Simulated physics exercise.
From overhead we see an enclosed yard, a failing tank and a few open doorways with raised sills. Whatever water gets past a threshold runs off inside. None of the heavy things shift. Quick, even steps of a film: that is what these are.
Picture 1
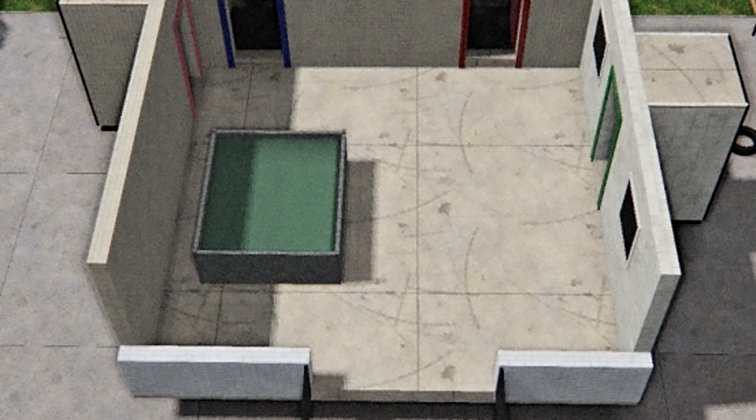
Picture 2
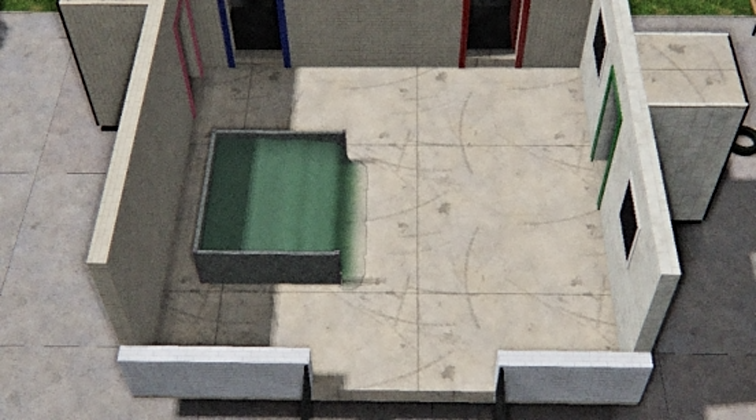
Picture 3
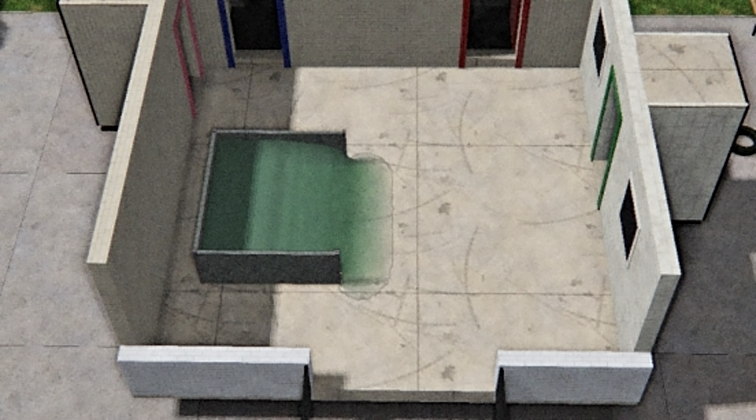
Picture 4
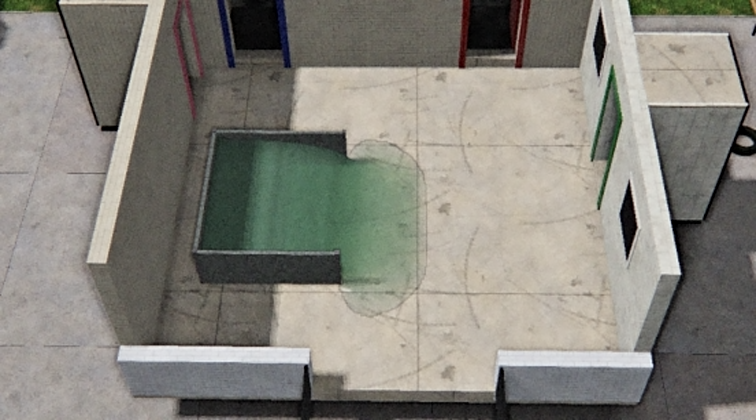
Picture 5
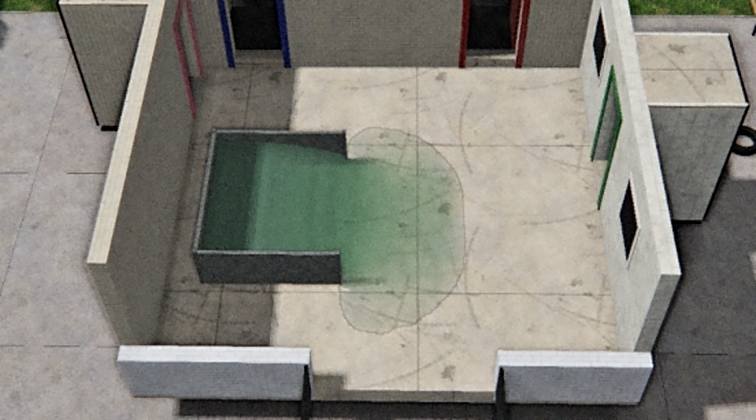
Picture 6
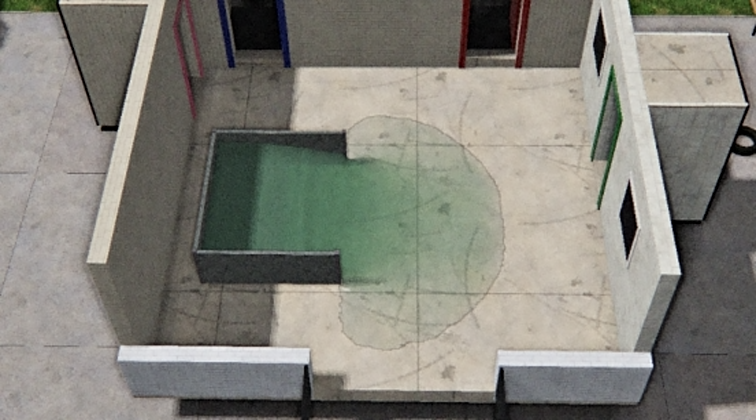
Walled yard with coloured doorways, a grey tank of green water losing its right side and the water spreading rightward across the floor.
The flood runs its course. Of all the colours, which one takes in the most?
The green one.
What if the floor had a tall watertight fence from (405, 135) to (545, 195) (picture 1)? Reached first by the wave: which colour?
Answer: The green-painted one.
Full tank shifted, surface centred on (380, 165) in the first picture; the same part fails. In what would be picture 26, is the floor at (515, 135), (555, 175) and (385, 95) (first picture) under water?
Result, in order: Affected; affected; affected.
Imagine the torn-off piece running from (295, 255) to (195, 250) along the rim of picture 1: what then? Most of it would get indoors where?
The pink door.
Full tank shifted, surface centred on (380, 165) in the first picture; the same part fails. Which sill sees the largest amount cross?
My answer is the green-painted one.
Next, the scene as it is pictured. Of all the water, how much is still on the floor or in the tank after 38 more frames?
Result: Close to 80 %.
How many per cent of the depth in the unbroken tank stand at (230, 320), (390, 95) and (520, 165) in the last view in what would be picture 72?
In turn 10, 8 and 8 in a hundred.
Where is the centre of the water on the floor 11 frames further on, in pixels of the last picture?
I'd put it at around (414, 227).
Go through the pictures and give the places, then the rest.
The first picture shows the tank at (273, 193) is whole and still.
In the second picture, water pours out at (340, 210) and has run to (344, 287).
In the third picture, water pours out at (340, 213) and has run to (359, 294).
In the fourth picture, water pours out at (340, 214) and has run to (390, 304).
In the fifth picture, the front is at (410, 318), out from the gap at (340, 214).
In the sixth picture, the front is at (495, 266), out from the gap at (340, 214).
A moment on, water covers 50 % of the floor; blue door not reached, green door a trickle in, pink door not reached, red door not reached.
Next, water covers 60 % of the floor; blue door not reached, green door a lot in, pink door not reached, red door wet at the sill, nothing in.
Then, water covers 60 % of the floor; blue door not reached, green door a lot in, pink door not reached, red door wet at the sill, nothing in.
Later, water covers 80 % of the floor; blue door wet at the sill, nothing in, green door a lot in, pink door not reached, red door wet at the sill, nothing in.
In the end, water covers 95 % of the floor; blue door wet at the sill, nothing in, green door a lot in, pink door a lot in, red door wet at the sill, nothing in; the green door has let in the most.
